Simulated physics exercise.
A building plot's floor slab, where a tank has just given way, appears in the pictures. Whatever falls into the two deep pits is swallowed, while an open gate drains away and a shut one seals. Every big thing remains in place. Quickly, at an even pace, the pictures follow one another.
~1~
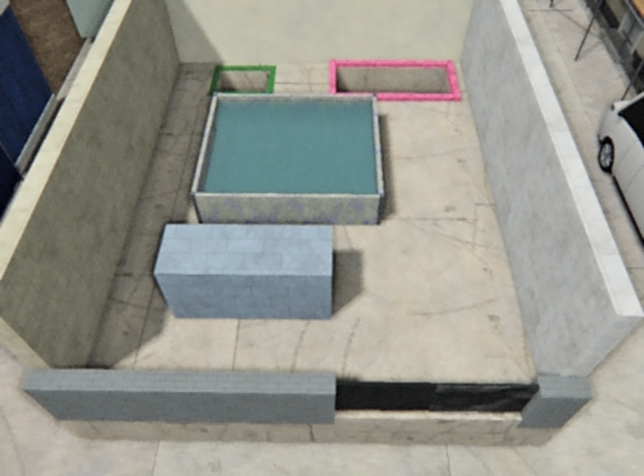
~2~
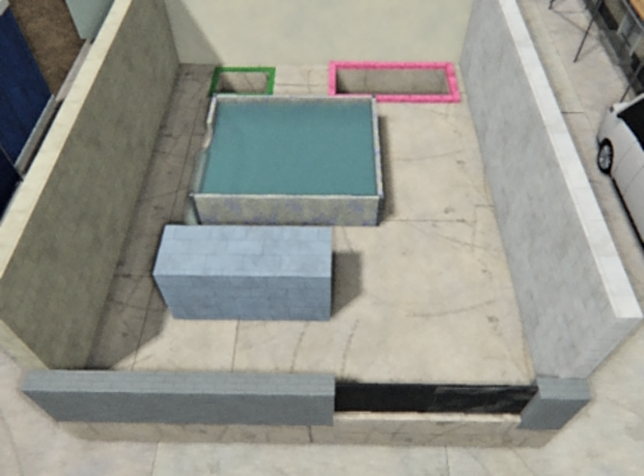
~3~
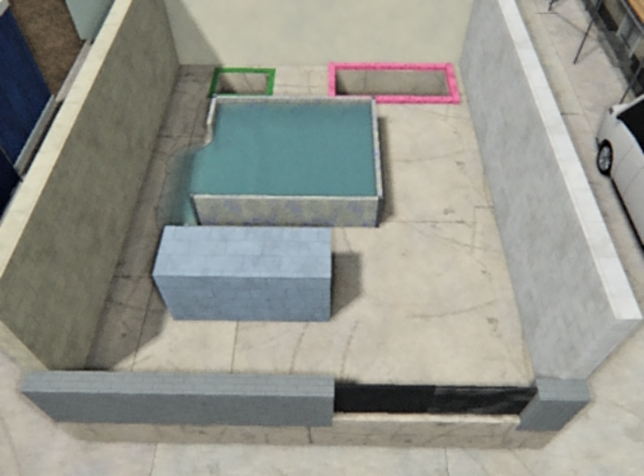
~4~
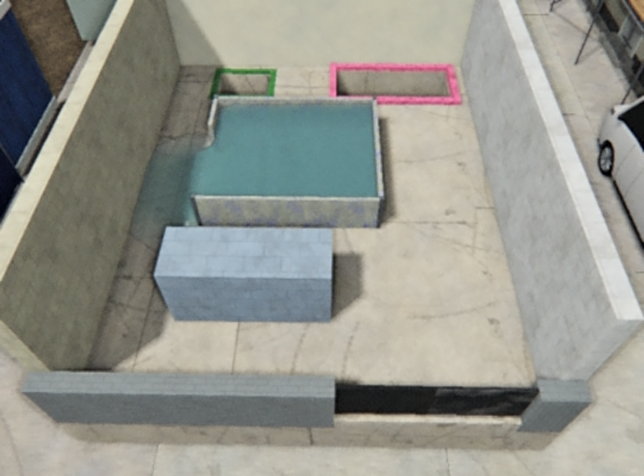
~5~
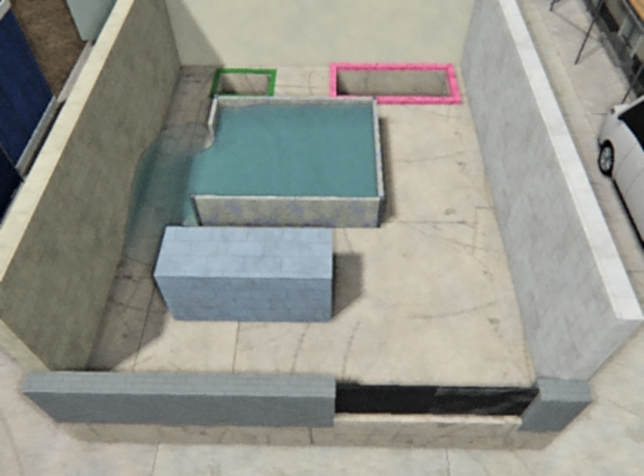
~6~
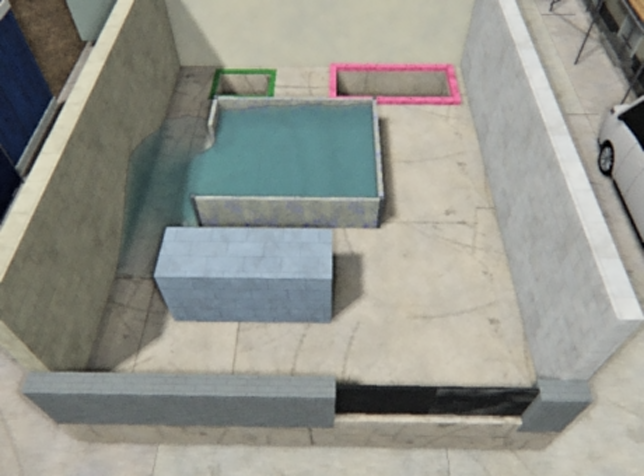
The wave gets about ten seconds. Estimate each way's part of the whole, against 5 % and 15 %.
My prediction: The gate claims a light share - short of five per cent. The pink pit claims a light share - short of five per cent. The green pit claims a heavy share - exceeding fifteen per cent.
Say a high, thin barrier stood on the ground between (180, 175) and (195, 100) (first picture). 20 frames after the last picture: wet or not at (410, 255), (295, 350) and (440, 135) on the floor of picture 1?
Listed order - dry, wet, dry.
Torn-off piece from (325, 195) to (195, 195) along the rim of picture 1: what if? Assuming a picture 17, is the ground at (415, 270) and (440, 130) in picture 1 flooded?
Soaked, then unsoaked.
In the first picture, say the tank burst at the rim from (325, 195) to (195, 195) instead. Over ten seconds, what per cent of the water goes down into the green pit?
About 10 percent ends up in the green pit, by my reckoning.
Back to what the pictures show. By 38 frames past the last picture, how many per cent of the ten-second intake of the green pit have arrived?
Result: 65 % of the ten-second total.
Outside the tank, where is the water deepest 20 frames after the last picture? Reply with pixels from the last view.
Check roughly (82, 383).
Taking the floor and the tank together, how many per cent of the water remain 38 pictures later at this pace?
My figure is close to 82 percent.
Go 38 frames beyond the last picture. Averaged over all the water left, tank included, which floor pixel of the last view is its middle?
I reckon somewhere around (269, 224).
A moment on, water covers 20 % of the floor; the gate 0 %, the pink pit 0 %, the green pit 0 %.
Next, water covers 30 % of the floor; the gate 0 %, the pink pit 0 %, the green pit 1 %.
Then, water covers 50 % of the floor; the gate 0 %, the pink pit 0 %, the green pit 8 %.
Later, water covers 75 % of the floor; the gate 0 %, the pink pit 0 %, the green pit 19 %.
In the end, water covers 95 % of the floor; the gate 0 %, the pink pit 0 %, the green pit 28 %.
